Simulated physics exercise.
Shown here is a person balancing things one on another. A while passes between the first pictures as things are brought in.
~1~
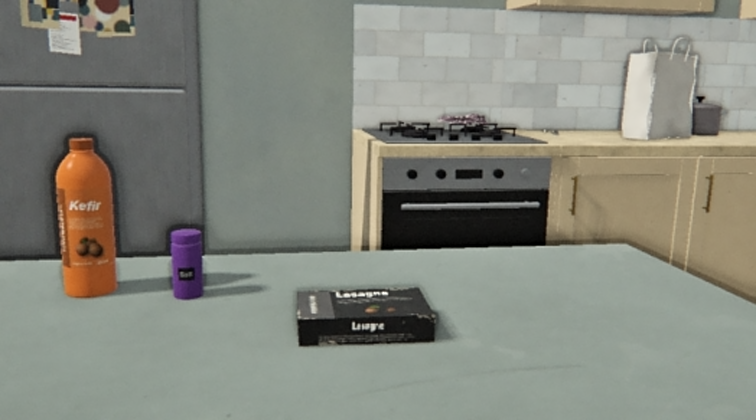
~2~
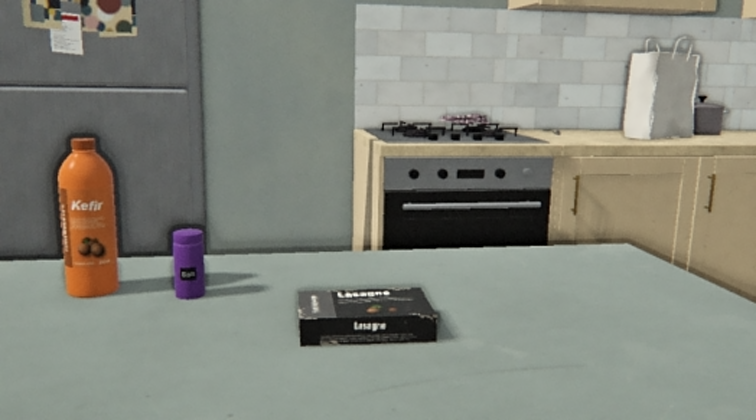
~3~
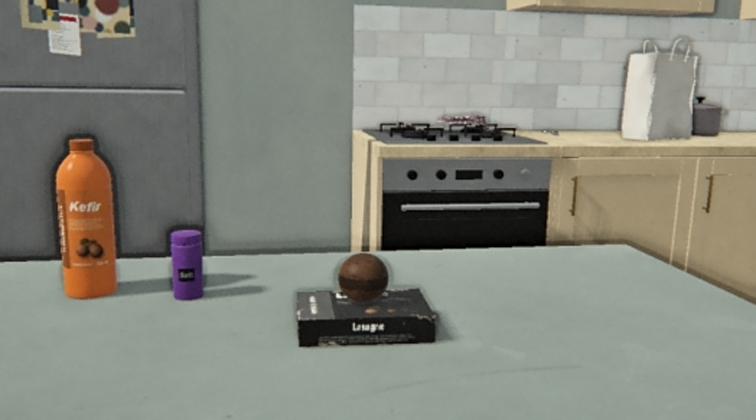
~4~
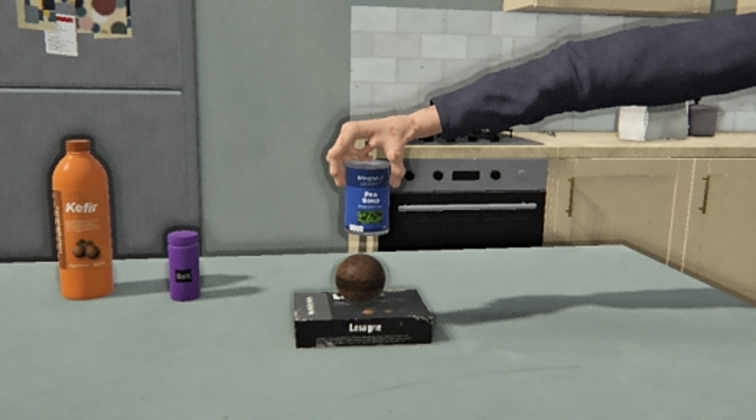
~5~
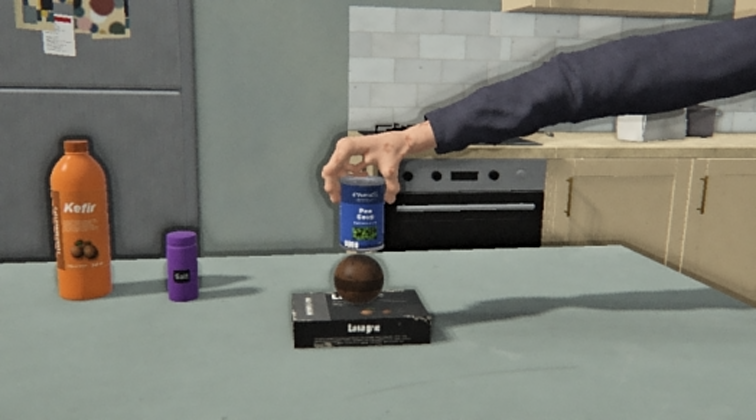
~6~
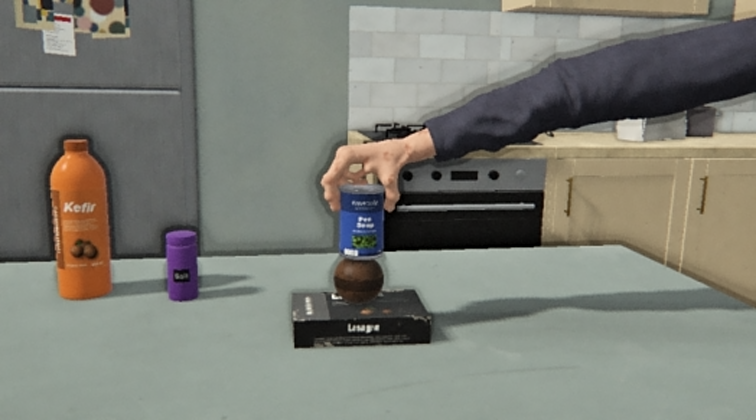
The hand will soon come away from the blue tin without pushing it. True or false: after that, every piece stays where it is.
False.
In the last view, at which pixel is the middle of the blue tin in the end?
End spot: Near (534, 305).
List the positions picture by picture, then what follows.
The last thing is not in view yet, in the first picture.
The last thing is not in view yet; black packet (364, 315), in the second picture.
The last thing is not in view yet; brown ball (363, 278), in the third picture.
Coming down; blue tin (367, 197); black packet (360, 317), in the fourth picture.
Coming down; blue tin (362, 213); brown ball (359, 279), in the fifth picture.
Set down, still held; blue tin (362, 221); black packet (358, 317), in the sixth picture.
Then, 0.60 s past the last view, blue tin now fallen.
Then, 0.70 s past the last view, things are still on the move.
Then, 0.90 s past the last view, as before.
Finally, fallen, blue tin; the other 4 still in place. Final places as the last picture's camera would see them, blue tin near (534, 306). The pile comes apart.
